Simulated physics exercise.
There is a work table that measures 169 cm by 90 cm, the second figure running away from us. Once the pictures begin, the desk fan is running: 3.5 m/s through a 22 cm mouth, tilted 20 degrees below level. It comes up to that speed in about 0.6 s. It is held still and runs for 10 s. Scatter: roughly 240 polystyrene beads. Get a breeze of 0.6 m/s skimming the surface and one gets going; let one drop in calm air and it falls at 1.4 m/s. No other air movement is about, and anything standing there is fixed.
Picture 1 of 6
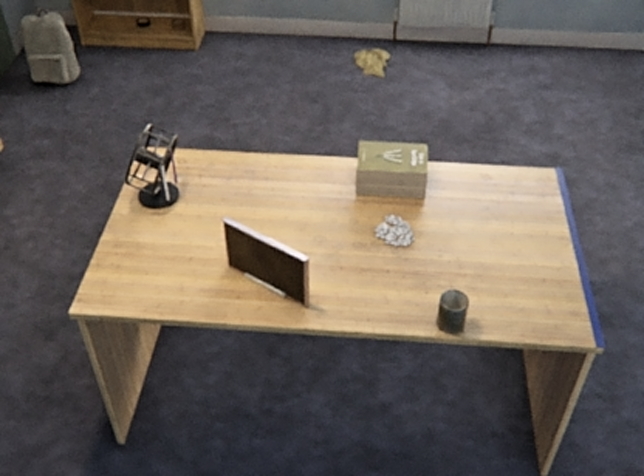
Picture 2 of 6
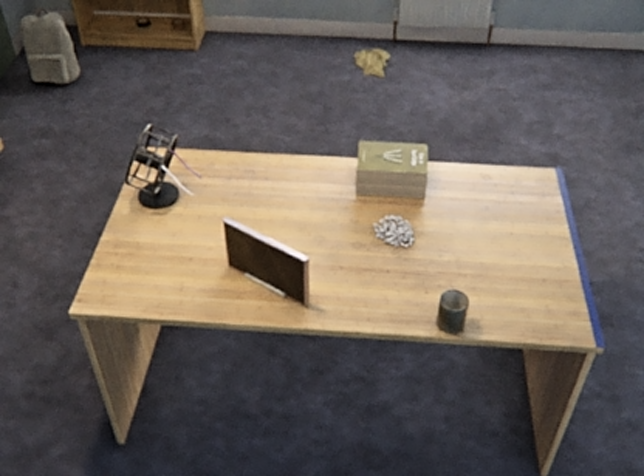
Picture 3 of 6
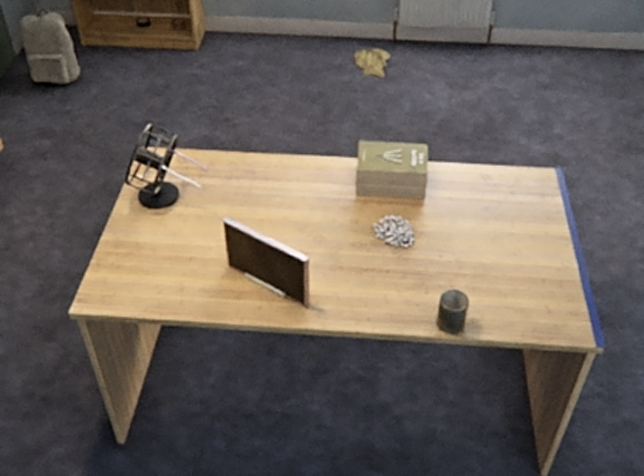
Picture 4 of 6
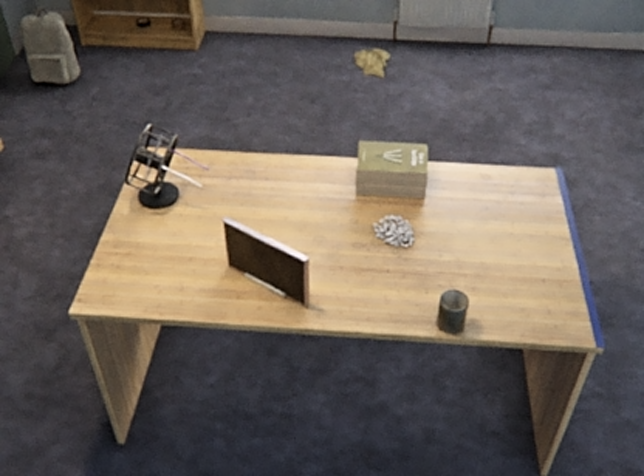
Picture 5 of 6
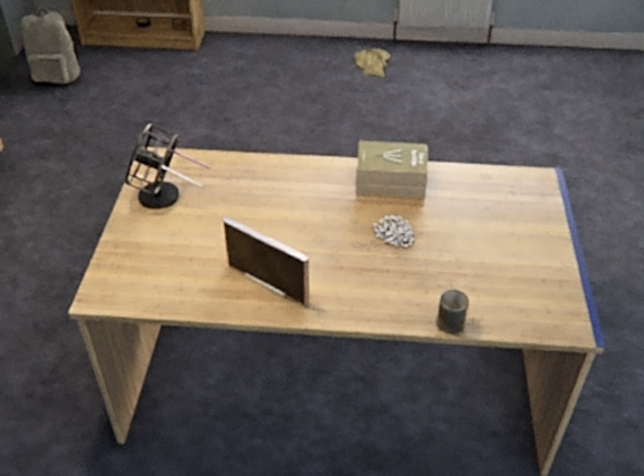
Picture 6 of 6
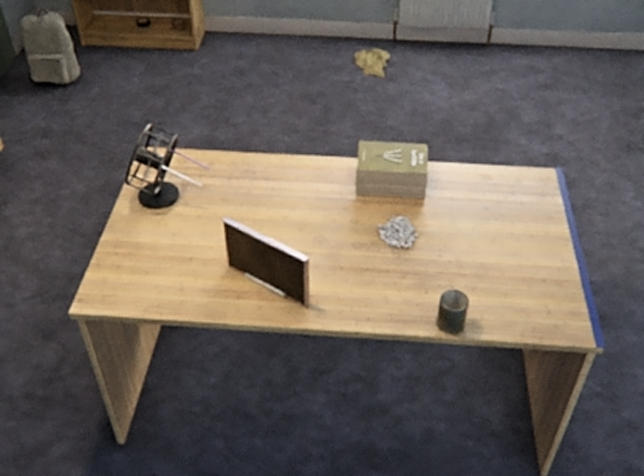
Wooden work table holding a desk fan blowing across it, small pale beads lying still, then some shifting slightly to the right.
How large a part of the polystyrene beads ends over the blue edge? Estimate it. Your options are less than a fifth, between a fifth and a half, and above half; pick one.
More than one half.
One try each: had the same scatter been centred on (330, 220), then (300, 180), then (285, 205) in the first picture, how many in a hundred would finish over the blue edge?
It goes 90 %, then 0 %, then 60 %.
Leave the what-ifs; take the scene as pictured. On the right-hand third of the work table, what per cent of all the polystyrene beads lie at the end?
I'd put it at about 0 percent.
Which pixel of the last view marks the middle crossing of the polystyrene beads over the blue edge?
The halfway point of the crossings is around (585, 266) in the last picture.
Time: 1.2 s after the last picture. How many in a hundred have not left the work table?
About 0 % remain.
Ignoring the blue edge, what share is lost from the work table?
That lands at some 0 %.
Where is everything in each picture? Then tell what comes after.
In the first picture, the middle of the polystyrene beads is near (395, 233), none has stirred yet and the mouth of the desk fan is at (152, 160).
In the second picture, the middle of the polystyrene beads is near (395, 232), none has stirred yet and the blue edge is centred on (580, 247).
In the third picture, the middle of the polystyrene beads is near (395, 232), none has stirred yet, the top of a book is at (393, 157) and the top of a mug is at (455, 300).
In the fourth picture, the middle of the polystyrene beads is near (395, 232) and none has stirred yet.
In the fifth picture, the middle of the polystyrene beads is near (395, 232) and none has stirred yet.
In the sixth picture, the middle of the polystyrene beads is near (400, 234), the farthest in sight from the desk fan is at (416, 236) and about 25 % have left their places.
Then, 1.2 s after the last picture, 0 % are on the move or not yet settled, 100 % are over the blue edge.
Then, 2.4 s after the last picture, 0 % are on the move or not yet settled, 100 % are over the blue edge.
Then, 4.7 s after the last picture, 0 % are on the move or not yet settled, 100 % are over the blue edge.
Then, 9.2 s after the last picture, at the end, 100 % are over the blue edge.
